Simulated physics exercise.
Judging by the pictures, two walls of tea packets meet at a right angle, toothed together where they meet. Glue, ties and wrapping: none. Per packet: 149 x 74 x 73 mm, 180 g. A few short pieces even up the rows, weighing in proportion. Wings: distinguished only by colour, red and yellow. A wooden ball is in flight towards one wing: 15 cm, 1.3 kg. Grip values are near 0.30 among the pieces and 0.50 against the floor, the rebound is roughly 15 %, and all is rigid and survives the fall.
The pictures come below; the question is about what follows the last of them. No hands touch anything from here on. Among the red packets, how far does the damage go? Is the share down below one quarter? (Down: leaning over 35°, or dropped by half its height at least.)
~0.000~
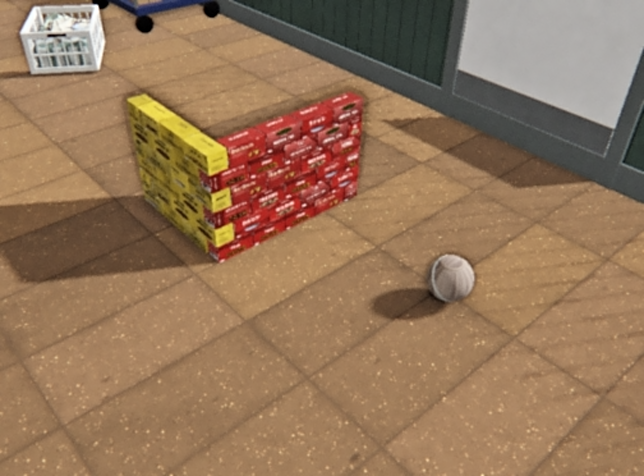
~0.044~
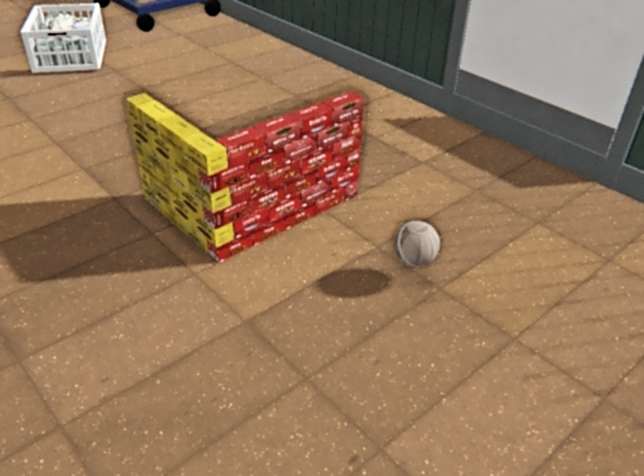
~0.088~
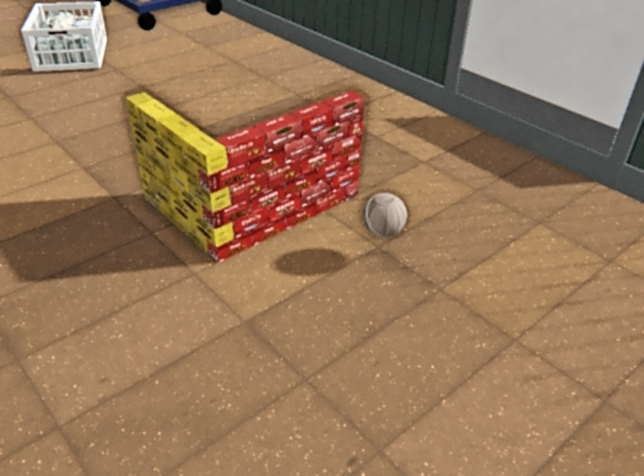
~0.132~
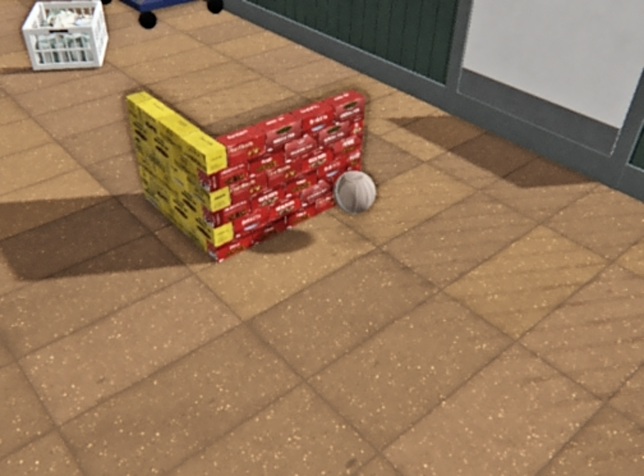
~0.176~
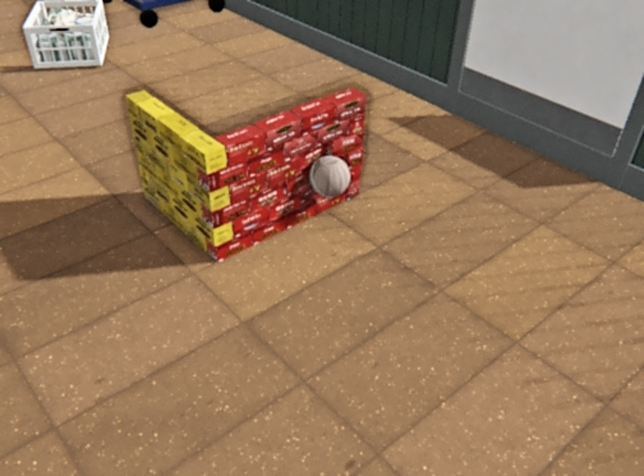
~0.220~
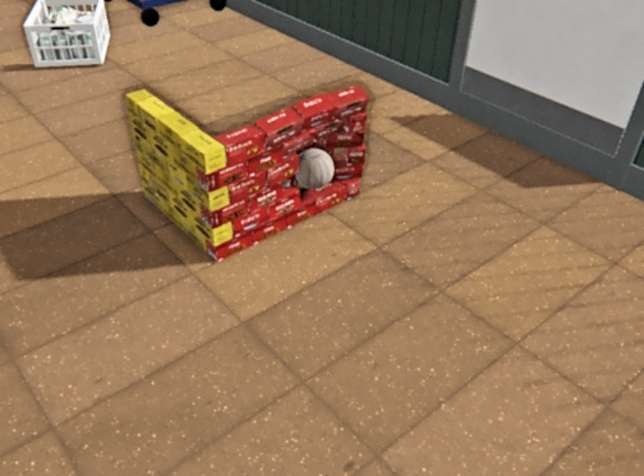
The part that ends down is bigger than a quarter.
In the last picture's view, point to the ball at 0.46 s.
It should be about (254, 156) in pixels.
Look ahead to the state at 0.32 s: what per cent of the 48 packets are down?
10 %.
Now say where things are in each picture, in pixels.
In the first frame (each place is the centre of the face we see best; the camera moves round a little), ball (450, 278) 56 cm from contact, 3.8 m/s; top red packet (284, 137); top yellow packet (204, 144); all as stacked.
In the second frame, ball (416, 244) 41 cm from contact, 3.7 m/s; top red packet (284, 137).
In the third frame, ball (384, 215) 25 cm from contact, 3.6 m/s; top red packet (285, 137).
In the fourth frame, ball (354, 193) 10 cm from contact, 3.5 m/s; top red packet (285, 136).
In the fifth frame, ball (329, 177) after contact, 2.3 m/s; top red packet (285, 135) tilted 4°; steepest lean 6°, the packet at (314, 154); 10 have shifted.
In the sixth frame, ball (314, 169) after contact, 1.9 m/s; top red packet (285, 135) tilted 14°; top yellow packet (202, 141); steepest lean 22°, the packet at (316, 104); 15 have shifted.
By 0.32 s, ball still moving; 6 of the 27 red packets down (6 of 48 in all colours); top red packet tilted 5°.
By 0.46 s, ball still moving; 11 of the 27 red packets down (11 of 48 in all colours); top red packet moved 16 mm.
When it is over (1.6 s), ball rolling away; 11 of the 27 red packets down (11 of 48 in all colours); top red packet moved 16 mm; top yellow packet unmoved. That is 41 per cent. In pixels of the last frame, middles, top red packet near (280, 133), top yellow packet near (203, 151).
